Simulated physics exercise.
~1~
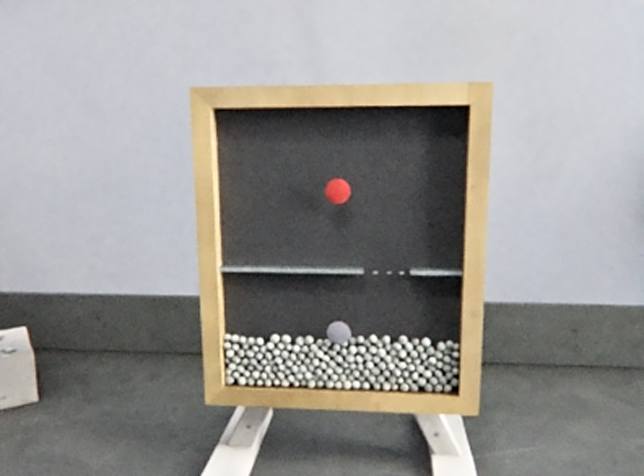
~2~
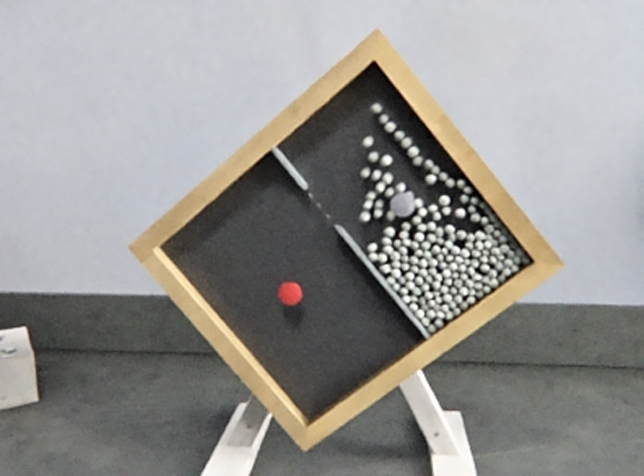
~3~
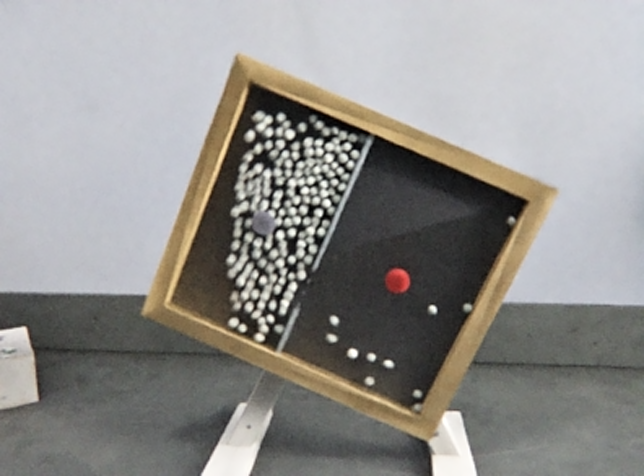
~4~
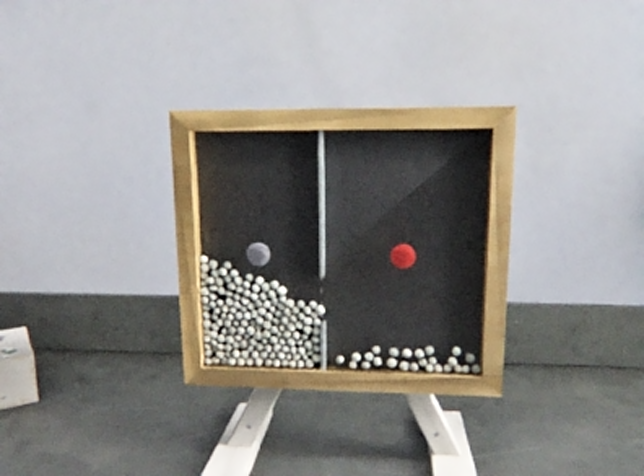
A square wooden frame with a dark interior turns on white legs before a pale blue wall, seen from the front by a still camera. Inside, small whitish beads lie along the bottom around a grey dot, beneath a thin line with a gap and a red dot above. The frame rotates anticlockwise, and the beads slide and heap on the grey side, now at upper right. As it keeps turning, most beads shift left while a few pass into the red side. It stops with the divider upright, a sloping pile at left and a thin layer at right.
